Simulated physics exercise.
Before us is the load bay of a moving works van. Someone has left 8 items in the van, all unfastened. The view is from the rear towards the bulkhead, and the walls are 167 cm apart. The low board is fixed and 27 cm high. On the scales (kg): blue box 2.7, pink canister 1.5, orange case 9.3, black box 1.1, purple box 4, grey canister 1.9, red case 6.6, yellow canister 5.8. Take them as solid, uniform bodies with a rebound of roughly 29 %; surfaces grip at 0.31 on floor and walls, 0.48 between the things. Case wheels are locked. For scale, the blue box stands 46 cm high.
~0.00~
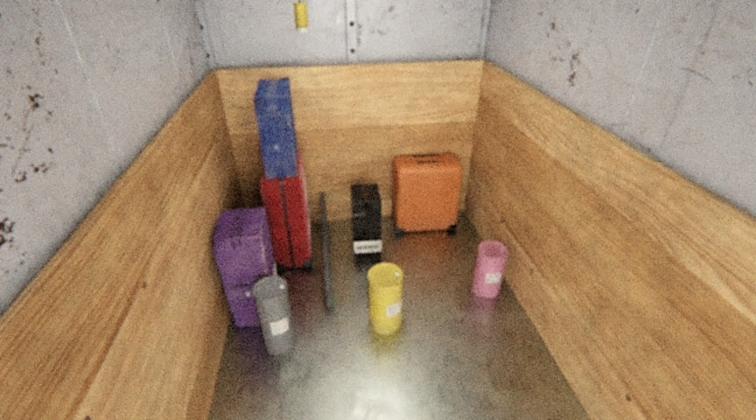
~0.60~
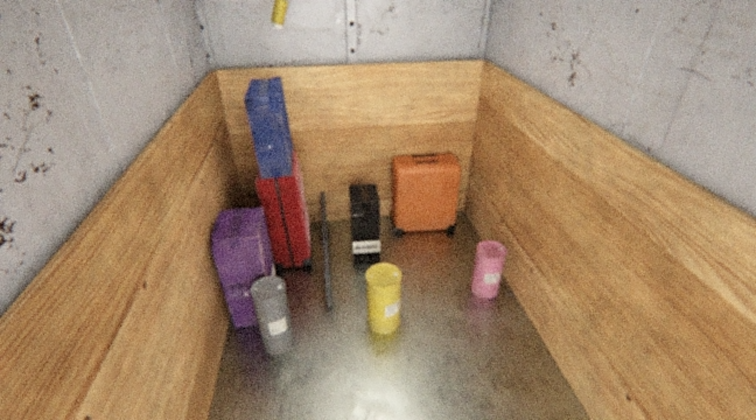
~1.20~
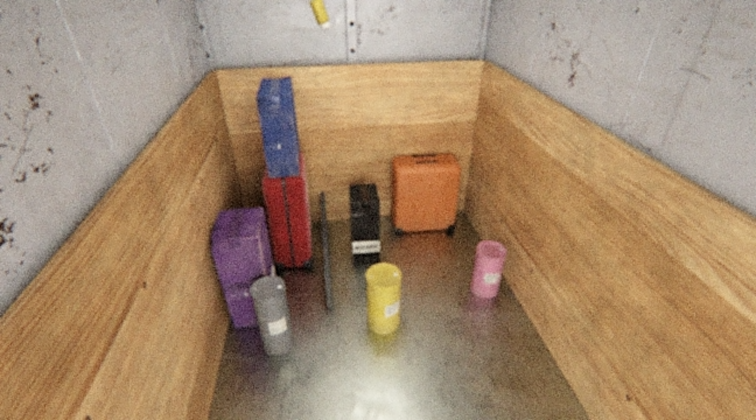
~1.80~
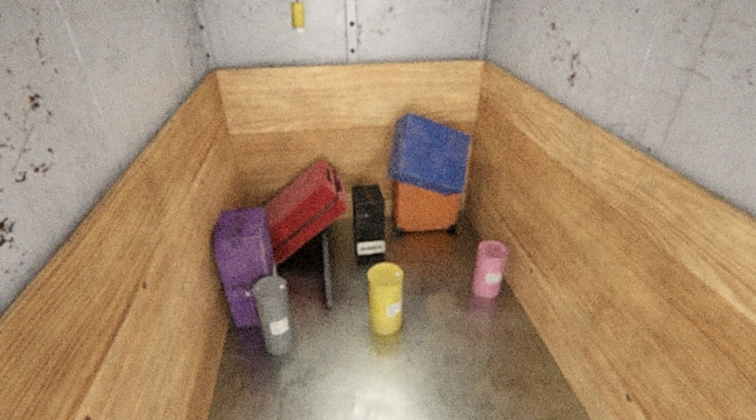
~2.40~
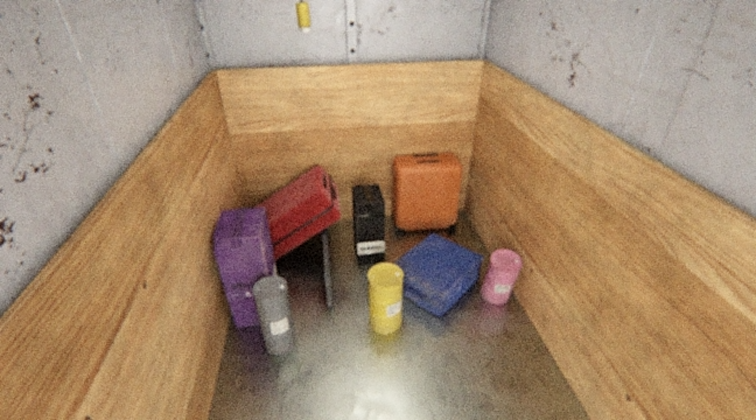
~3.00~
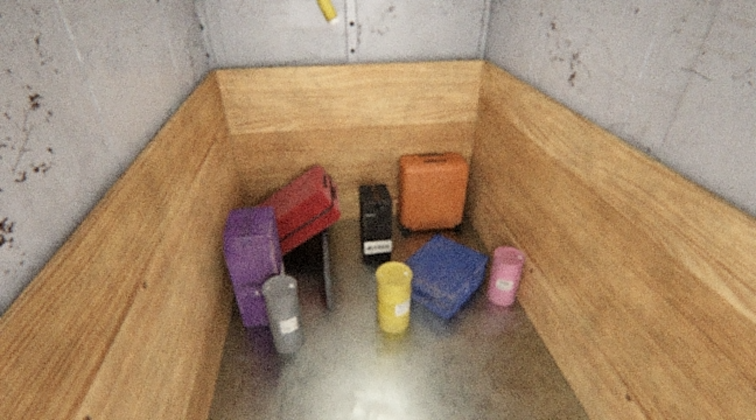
In a wood-lined van bay, suitcases, boxes and canisters stand on the floor, a blue box perched on a red case. The stack shifts slightly, then the red case leans over and the blue box drops onto the orange case, then to the floor beside the pink canister, before several items slide slightly right.
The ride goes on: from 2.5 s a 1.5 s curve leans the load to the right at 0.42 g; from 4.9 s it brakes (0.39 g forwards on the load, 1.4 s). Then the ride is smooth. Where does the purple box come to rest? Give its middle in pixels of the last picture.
It ends at about (303, 234).
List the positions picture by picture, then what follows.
Smooth; purple box (250, 269); blue box (278, 127), in the first picture.
Load feels 0.26 g left; blue box (271, 127) slid 4 cm; orange case (424, 194), in the second picture.
Load feels 0.36 g right; grey canister (274, 316); red case (289, 209), in the third picture.
Smooth; blue box (429, 156) down from a perch; yellow canister (385, 299), in the fourth picture.
Smooth; blue box (436, 272) down from a perch; pink canister (501, 277) leaning 12°, in the fifth picture.
Load feels 0.42 g right; purple box (259, 268) slid 4 cm; black box (375, 224) slid 6 cm, in the sixth picture.
After 3.40 s, load feels 0.42 g right; purple box slid 25 cm near (298, 264); red case leaning 57°; black box slid 27 cm.
After 3.90 s, load feels 0.17 g right; purple box slid 28 cm near (303, 263); red case leaning 57°; grey canister slid 75 cm.
At rest (6.8 s), down from a perch, blue box; tipped over in the van, red case; not toppled but over 15 cm from the start, black box, purple box, grey canister and yellow canister; the other 2 in place, give or take 15 cm. Seen from the same camera at the end, purple box near (303, 234).
